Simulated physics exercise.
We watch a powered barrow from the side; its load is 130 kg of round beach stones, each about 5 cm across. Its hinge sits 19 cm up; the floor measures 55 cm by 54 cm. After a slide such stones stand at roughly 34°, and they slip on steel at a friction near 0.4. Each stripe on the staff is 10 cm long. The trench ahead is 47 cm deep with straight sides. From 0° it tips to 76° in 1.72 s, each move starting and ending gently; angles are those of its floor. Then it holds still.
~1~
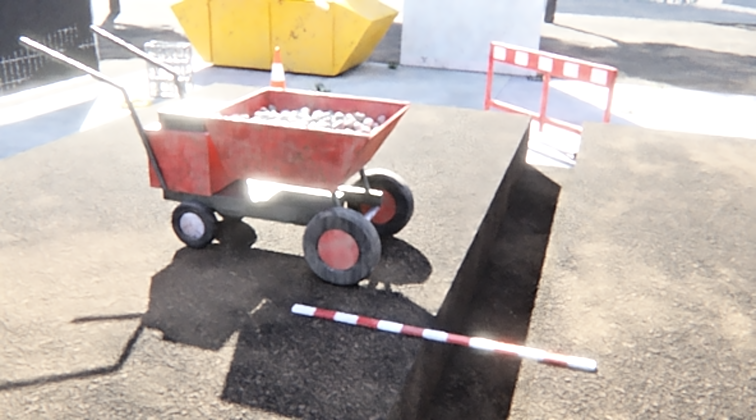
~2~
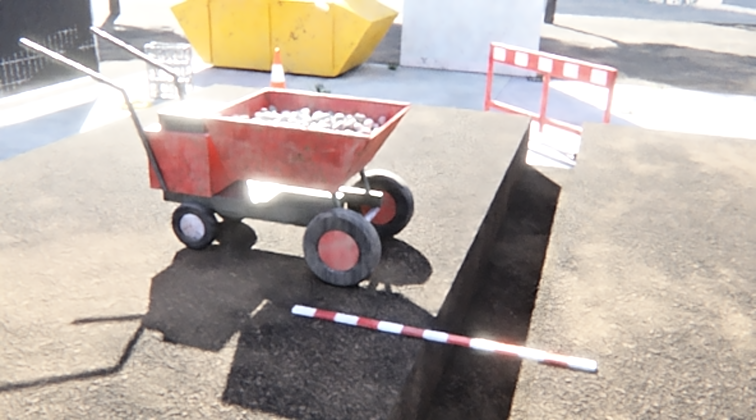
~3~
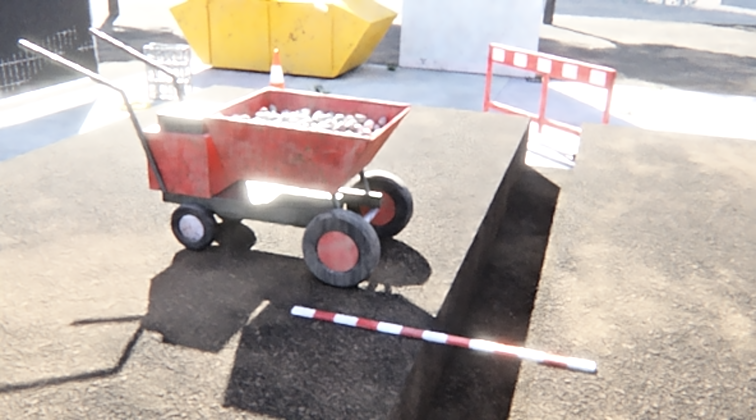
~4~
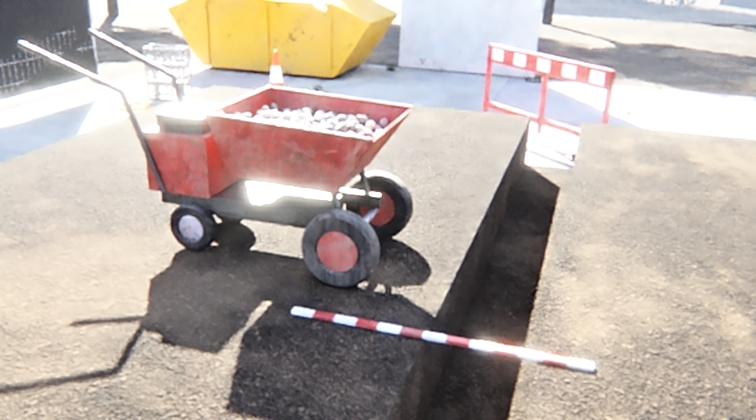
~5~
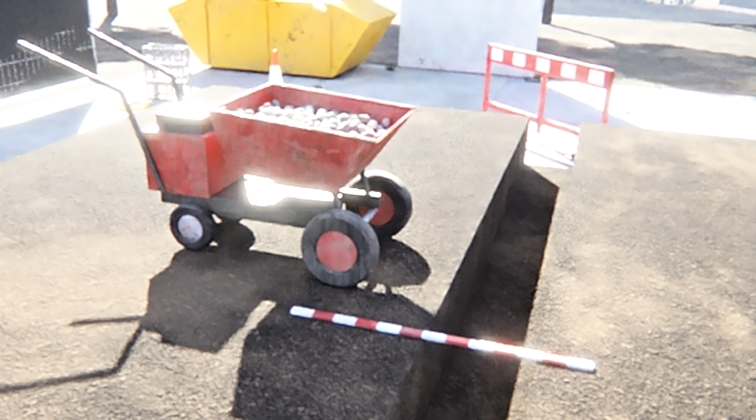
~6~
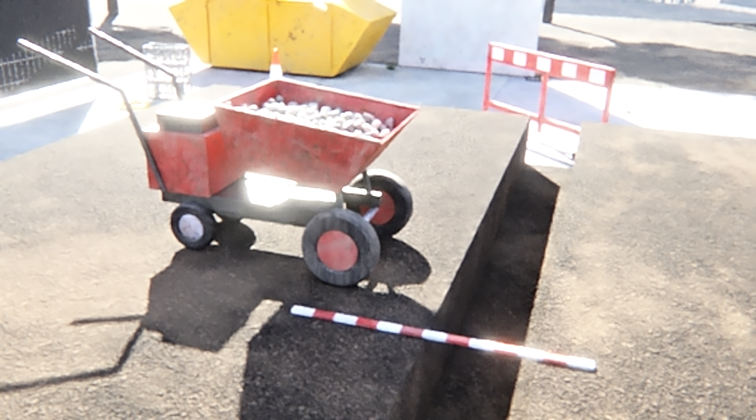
The footage shows a red powered barrow loaded with round stones standing beside a straight-sided trench, a red-and-white striped staff lying in front. Its tray slowly tilts slightly forward to the right while the wheels stay still.
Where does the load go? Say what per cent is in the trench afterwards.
Roughly 99 per cent ends in the trench.
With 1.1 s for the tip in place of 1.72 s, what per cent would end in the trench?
In that case some 95 per cent.
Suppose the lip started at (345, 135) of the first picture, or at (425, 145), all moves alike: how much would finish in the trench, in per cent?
First some 100, then 40 per cent.
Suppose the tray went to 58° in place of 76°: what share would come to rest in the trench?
It would be near 60 per cent.
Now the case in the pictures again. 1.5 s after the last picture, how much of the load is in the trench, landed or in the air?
About 60 per cent by then.
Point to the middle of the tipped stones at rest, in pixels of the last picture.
Near (505, 351).
Then, 1.0 s after the last picture the floor is at 64°, 98 % in the tray, 2 % in the trench; the foremost stones are at (491, 244).
Then, 1.5 s after the last picture the floor is at 76°, 40 % in the tray, 59 % in the trench, 1 % past the trench; the foremost stones are at (575, 289).
Then, 1.9 s after the last picture the floor is at 76°, 14 % in the tray, 84 % in the trench, 1 % past the trench; the foremost stones are at (644, 295).
Then, 3.8 s after the last picture the floor is at 76°, 0 % in the tray, 99 % in the trench, 1 % past the trench; the foremost stones are at (680, 302).
